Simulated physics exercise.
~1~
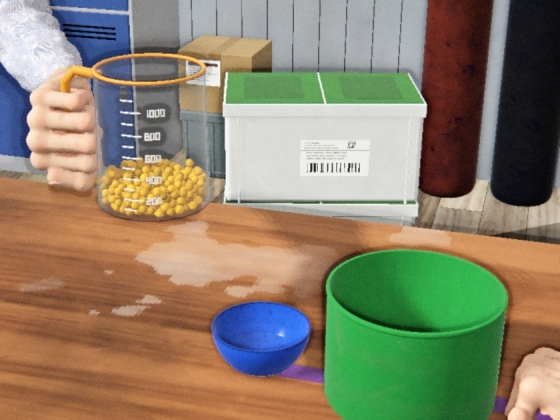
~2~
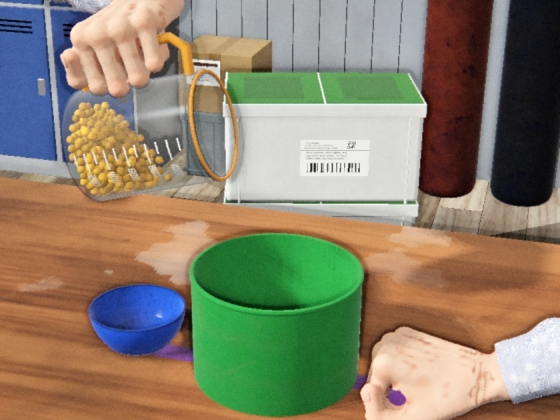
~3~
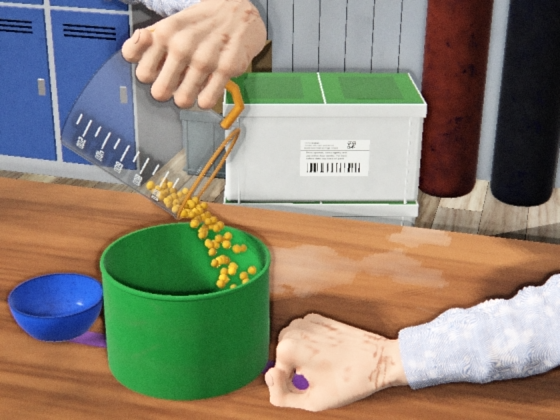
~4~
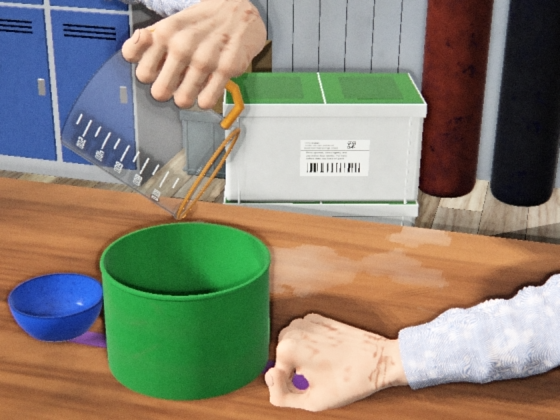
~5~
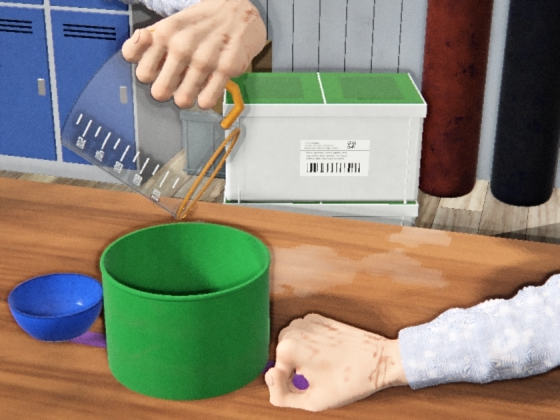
On a wooden worktop, one hand tips a clear jug of yellow maize kernels while another slides a blue bowl and a green pot leftward along a strip; the kernels pour into the green pot, leaving the jug empty, still held tilted above it.
